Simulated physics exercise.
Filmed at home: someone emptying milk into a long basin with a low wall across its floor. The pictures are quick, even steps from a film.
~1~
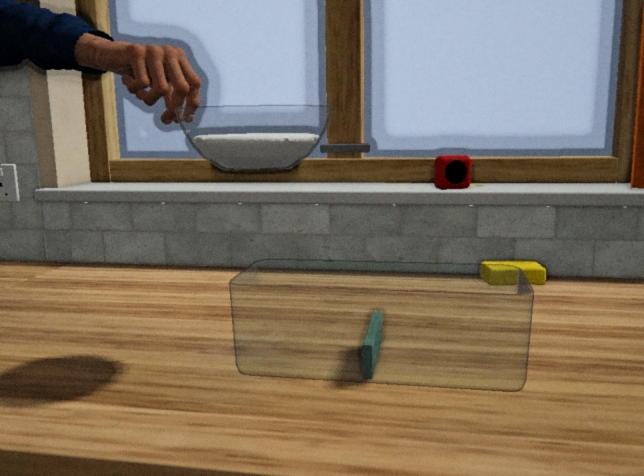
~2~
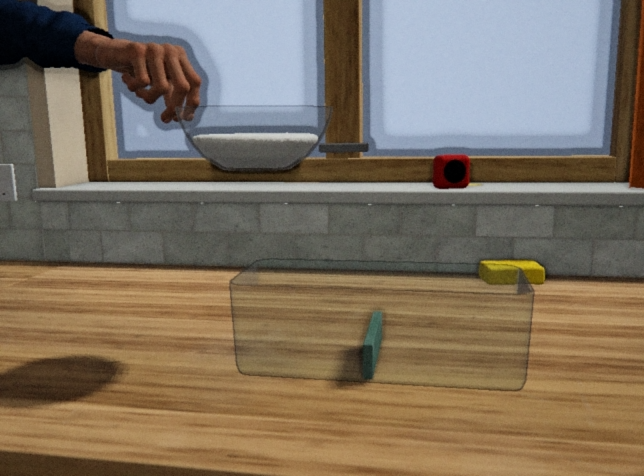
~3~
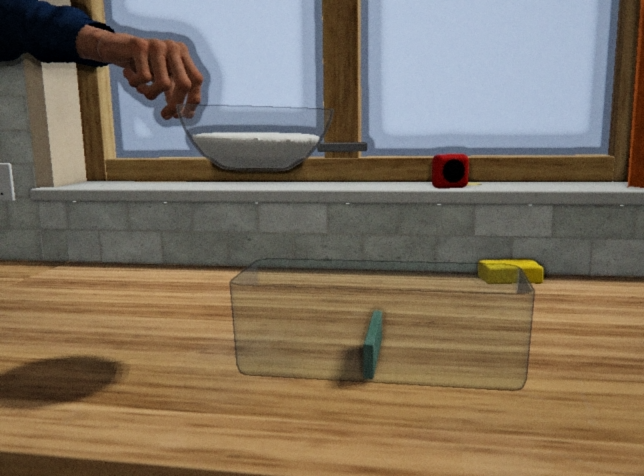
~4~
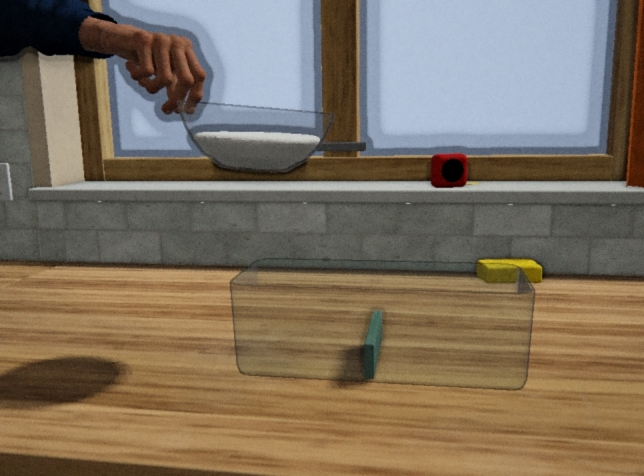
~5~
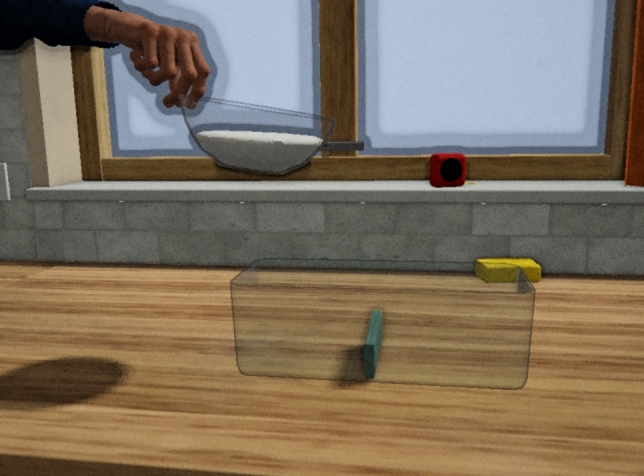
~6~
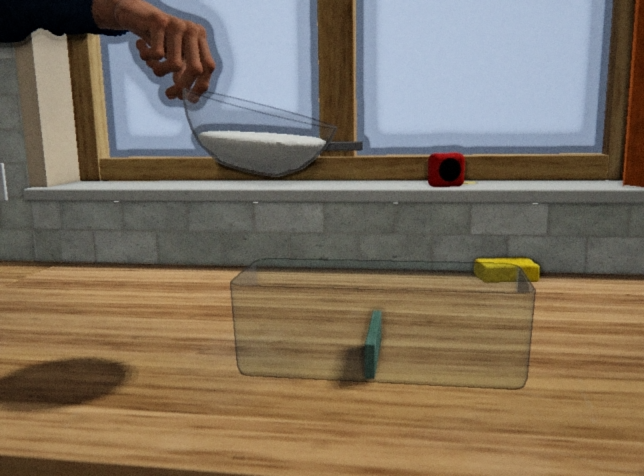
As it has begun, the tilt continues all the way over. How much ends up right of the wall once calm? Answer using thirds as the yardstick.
Between a third and two thirds of it.
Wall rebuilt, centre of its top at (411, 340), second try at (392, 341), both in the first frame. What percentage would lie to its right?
I'd expect near 10 percent the first time and near 20 percent the next.
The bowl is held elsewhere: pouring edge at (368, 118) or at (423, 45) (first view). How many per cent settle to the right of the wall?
Close to 80 in a hundred, then close to 90 in a hundred.
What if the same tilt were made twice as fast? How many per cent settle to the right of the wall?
It comes to around 35 per cent.
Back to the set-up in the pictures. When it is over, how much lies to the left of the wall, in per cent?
Around 55 %.
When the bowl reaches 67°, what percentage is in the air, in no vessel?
Roughly 45 per cent.
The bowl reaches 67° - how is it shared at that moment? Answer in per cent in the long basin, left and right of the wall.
About 5 % left and about 10 % right.
A moment on, the bowl is tipped part way and 41 per cent is still to pour, 4 is left of the wall and 8 right of it.
Next, the bowl is tipped on its side and 2 per cent is still to pour, 44 is left of the wall and 44 right of it.
Then the bowl is tipped on its side and 0 per cent is still to pour, 55 is left of the wall and 44 right of it.
Later the bowl is tipped on its side and 0 per cent is still to pour, 55 is left of the wall and 45 right of it.
Finally, 55 per cent lies left of the wall, 45 right of it and 1 outside.
